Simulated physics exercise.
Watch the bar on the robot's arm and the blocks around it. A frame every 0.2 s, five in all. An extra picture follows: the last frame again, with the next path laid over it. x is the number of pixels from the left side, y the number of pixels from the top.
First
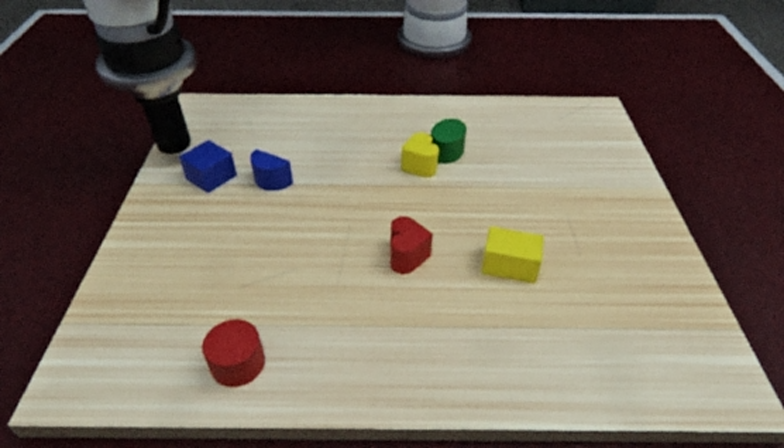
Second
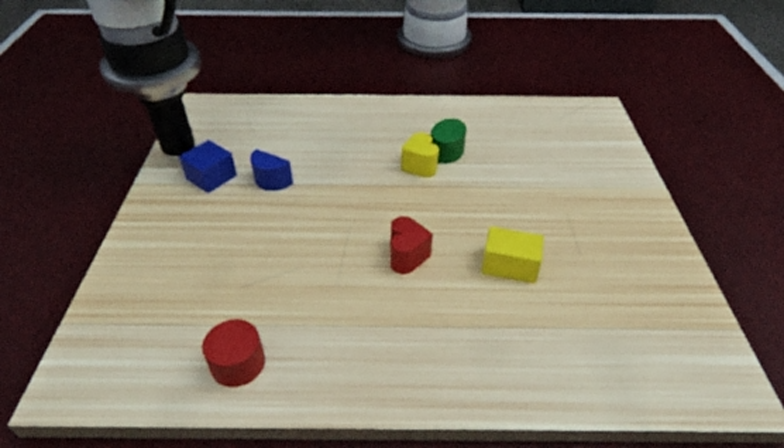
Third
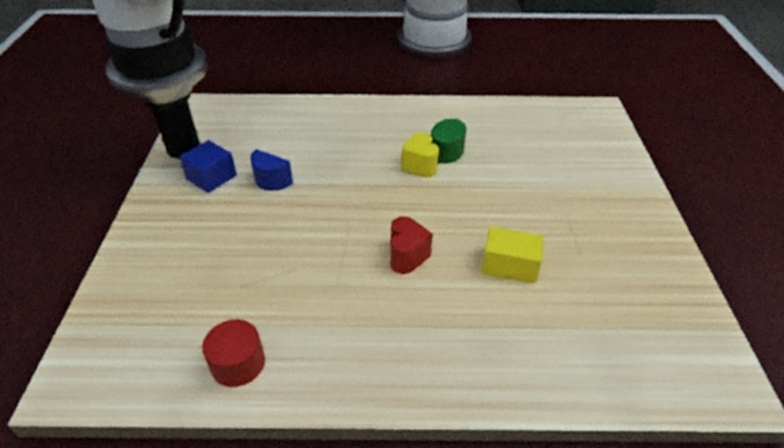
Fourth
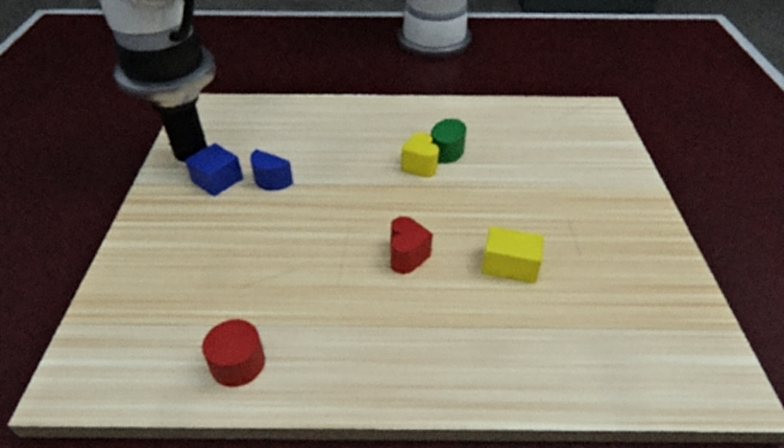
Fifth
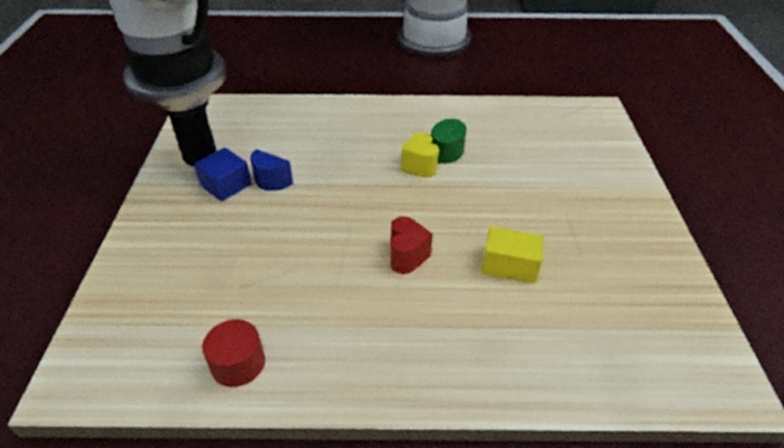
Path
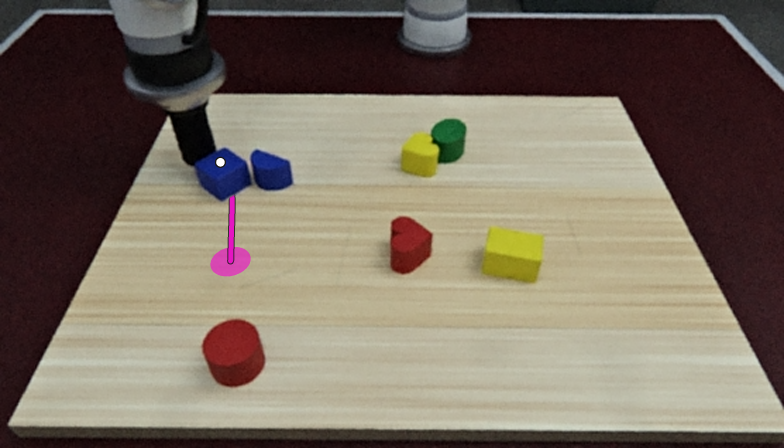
A robot arm's dark bar, at the upper left of a pale wooden board on a dark red surface, is seen from a fixed, raised viewpoint. Beside it sit two blue blocks, with a yellow heart and green round block farther right, a red heart and yellow block nearer, and a red cylinder lower left. The bar edges right, then nudges the blue square piece slightly toward its still neighbour.
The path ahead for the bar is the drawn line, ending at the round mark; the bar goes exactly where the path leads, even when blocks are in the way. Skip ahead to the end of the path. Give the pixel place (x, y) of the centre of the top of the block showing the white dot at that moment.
I'd say the block showing the white dot ends with its top centre at (267, 200).
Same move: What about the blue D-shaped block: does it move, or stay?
It barely shifts, if at all.
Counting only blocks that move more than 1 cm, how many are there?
The answer will be one.
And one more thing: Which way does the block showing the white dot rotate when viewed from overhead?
Anticlockwise.
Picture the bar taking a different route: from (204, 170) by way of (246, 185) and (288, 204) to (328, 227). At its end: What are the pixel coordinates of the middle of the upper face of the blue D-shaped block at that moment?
If I read the scene right, the answer is (302, 161).
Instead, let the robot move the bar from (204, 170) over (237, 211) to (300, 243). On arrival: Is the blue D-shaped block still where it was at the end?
Yes, I think so.
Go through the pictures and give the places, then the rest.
Tip of the bar at (175, 145), middles of tops, blue square piece at (205, 154), blue D-shaped block at (267, 159), in the first frame.
Bar at (179, 147), nothing pushed, in the second frame.
Bar at (184, 150), nothing pushed, in the third frame.
Bar at (192, 153), blue square piece at (211, 158), in the fourth frame.
Bar at (201, 157), blue square piece at (220, 162), blue D-shaped block at (267, 159), in the fifth frame.
The line goes from (204, 170) by way of (230, 191) and (232, 224) to (231, 261); the dot is on the blue square piece.
What follows on the original path. One third of the way, bar at (227, 179); blue square piece at (251, 184).
Two thirds of the way, bar at (228, 212); blue square piece at (266, 200), turned 50° anticlockwise.
At the end, bar at (227, 248); blue square piece at (267, 200), turned 50° anticlockwise; blue D-shaped block unmoved.
